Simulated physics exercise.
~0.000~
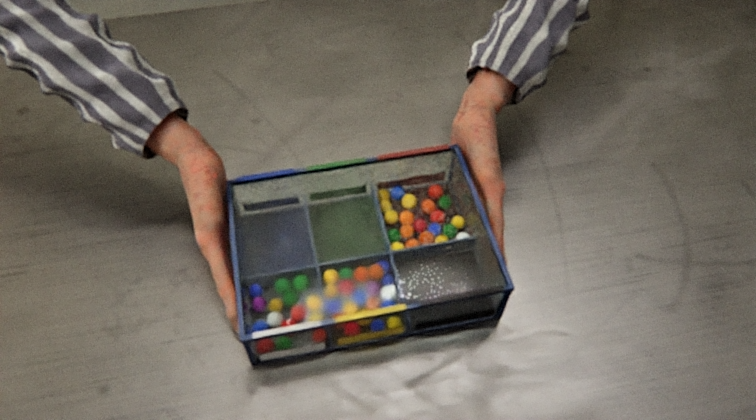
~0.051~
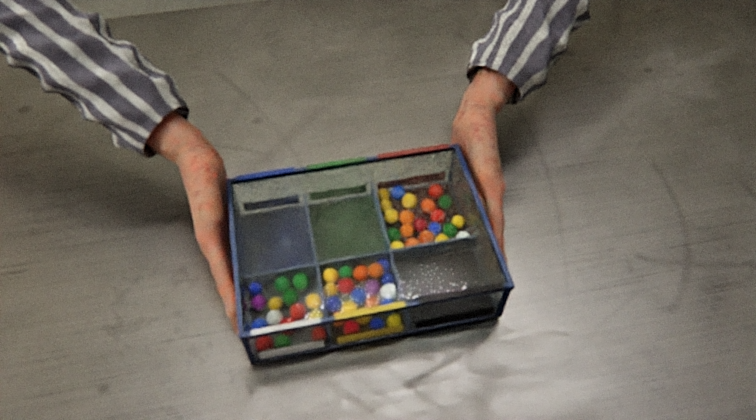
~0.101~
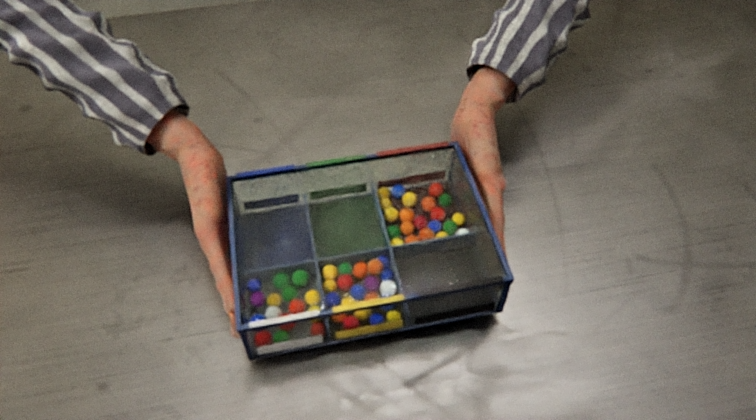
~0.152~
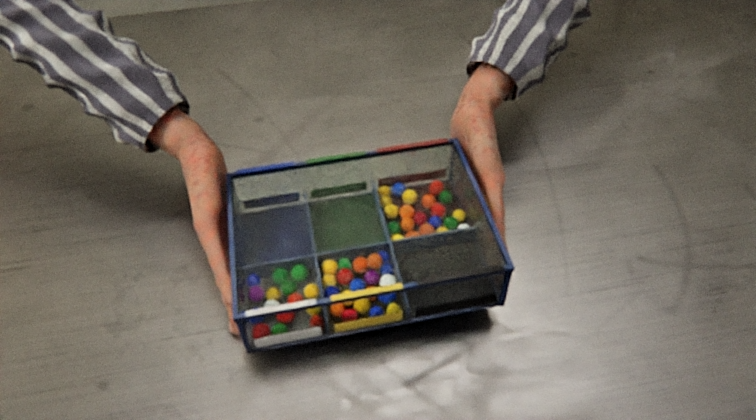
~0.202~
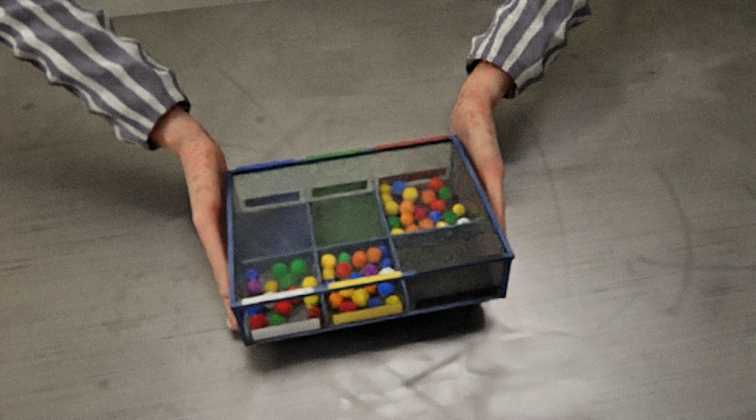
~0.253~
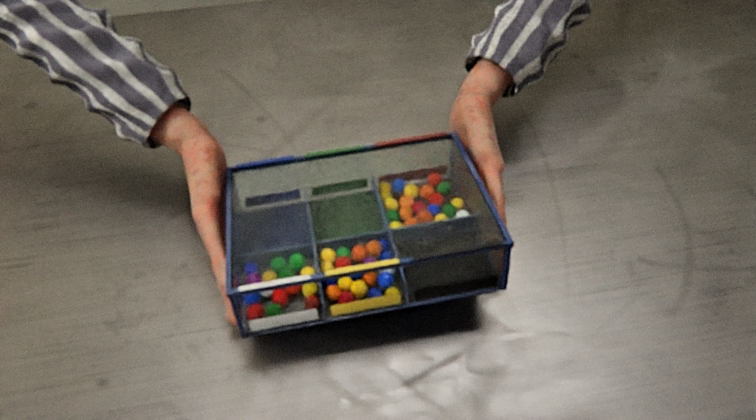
Hands in striped sleeves holding a clear compartmented box of colourful balls above a grey surface, gradually tilting it.
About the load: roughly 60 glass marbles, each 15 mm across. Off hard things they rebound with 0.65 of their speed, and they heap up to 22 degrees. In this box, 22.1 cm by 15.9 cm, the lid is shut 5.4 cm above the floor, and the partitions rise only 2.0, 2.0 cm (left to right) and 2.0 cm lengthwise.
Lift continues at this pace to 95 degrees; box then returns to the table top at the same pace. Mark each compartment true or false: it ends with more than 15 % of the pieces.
Red: True, blue: True, green: True, yellow: False, white: False, black: False.
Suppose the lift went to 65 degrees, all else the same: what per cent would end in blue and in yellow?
Blue: 0; yellow: 35 (per cent).
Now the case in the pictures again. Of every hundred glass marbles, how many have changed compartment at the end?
I'd put it at about 70 per cent.
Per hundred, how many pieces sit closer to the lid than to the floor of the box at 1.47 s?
Share: Approx. 10 %.
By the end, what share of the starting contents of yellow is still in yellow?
Around 0 %.
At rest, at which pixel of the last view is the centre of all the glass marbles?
Once everything settles, the centre is around (335, 226).
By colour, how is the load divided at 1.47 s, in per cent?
You'd see red at 40, blue at 0, green at 0, yellow at 35, white at 25 and black at 0 per cent.
Then, at 1.47 s, tilt 95 degrees; red 40 %, yellow 35 %, white 25 %.
After 2.29 s, tilt 43 degrees; red 30 %, blue 40 %, green 30 %.
Then, at 3.12 s, tilt 0 degrees; red 30 %, blue 35 %, green 30 %.
At rest (4.1 s), red 30 %, blue 35 %, green 30 %, yellow 0 %, white 0 %, black 0 %.
